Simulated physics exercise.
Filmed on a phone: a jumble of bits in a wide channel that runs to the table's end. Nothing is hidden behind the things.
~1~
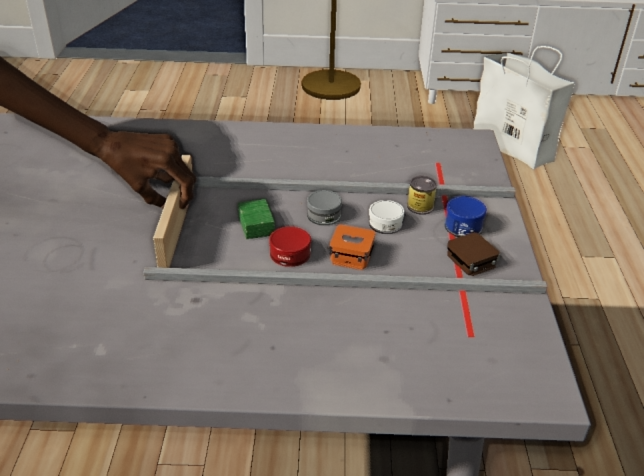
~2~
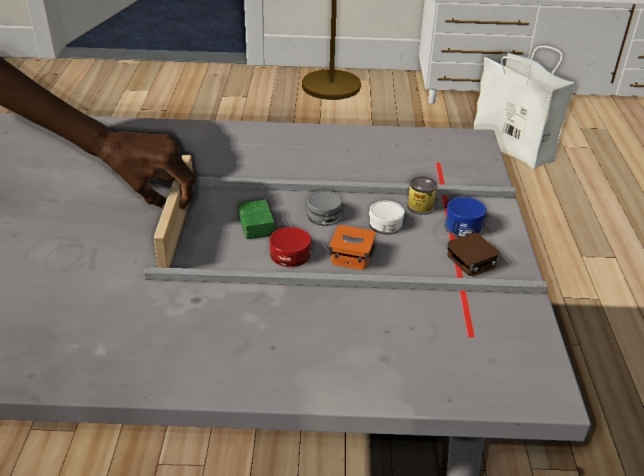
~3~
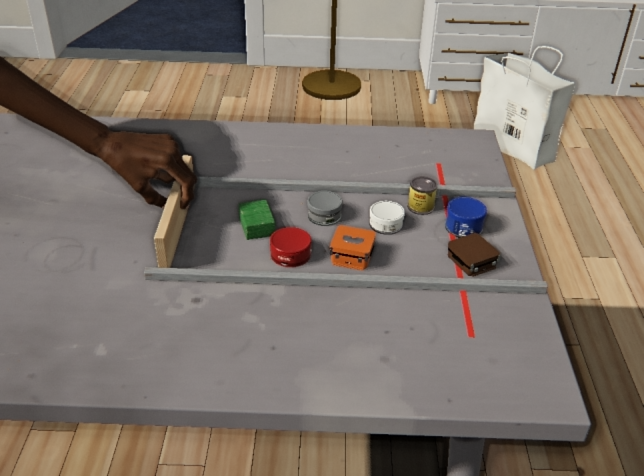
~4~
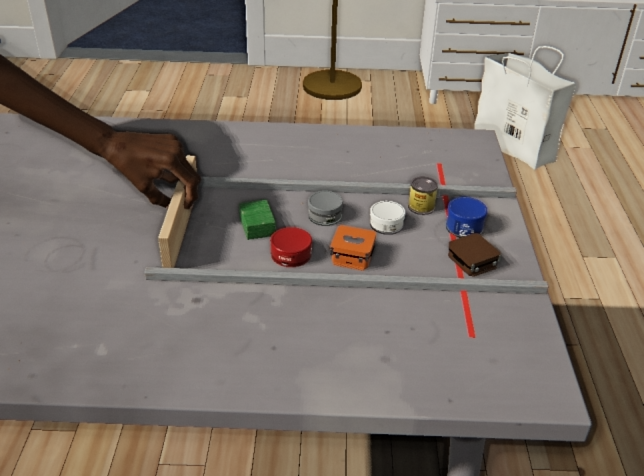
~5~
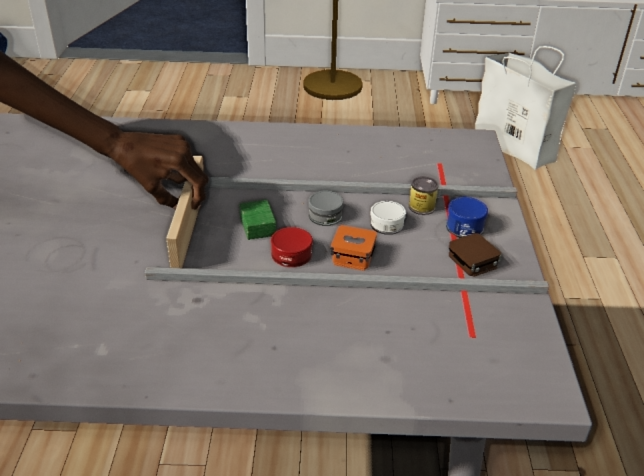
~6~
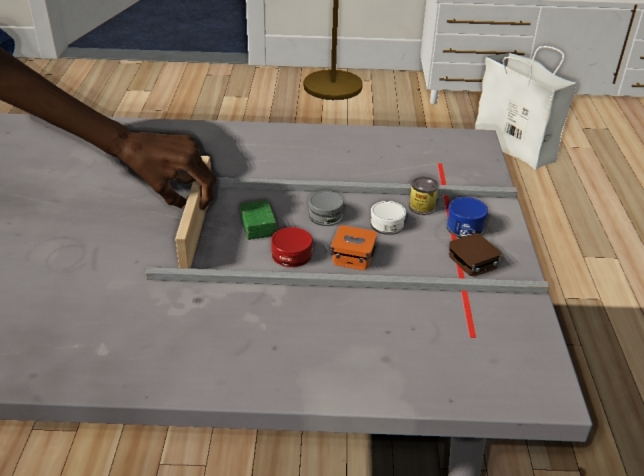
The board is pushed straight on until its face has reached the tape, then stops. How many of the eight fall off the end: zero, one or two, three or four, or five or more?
Outcome: The number that fall off is one or two.
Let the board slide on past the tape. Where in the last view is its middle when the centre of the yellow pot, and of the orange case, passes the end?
About (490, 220), and (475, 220) for the other.
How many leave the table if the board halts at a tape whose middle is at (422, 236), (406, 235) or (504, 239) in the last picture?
The counts: 0, 0 and 5.
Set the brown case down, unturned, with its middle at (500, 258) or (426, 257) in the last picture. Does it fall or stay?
In turn it is lost; is lost.
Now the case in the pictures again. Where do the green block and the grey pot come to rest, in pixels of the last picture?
The green block stops around (469, 229); the grey pot around (467, 207).
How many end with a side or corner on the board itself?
3 of them.
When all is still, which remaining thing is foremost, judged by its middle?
That is the orange case.
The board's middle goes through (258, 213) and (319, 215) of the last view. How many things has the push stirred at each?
By then 1, and 4.
Early on, none off yet; brown case at rest near (474, 256); blue tin at rest near (467, 218); yellow pot at rest near (424, 196).
Finally, the number that fall off is one or two; lost, blue tin and brown case.
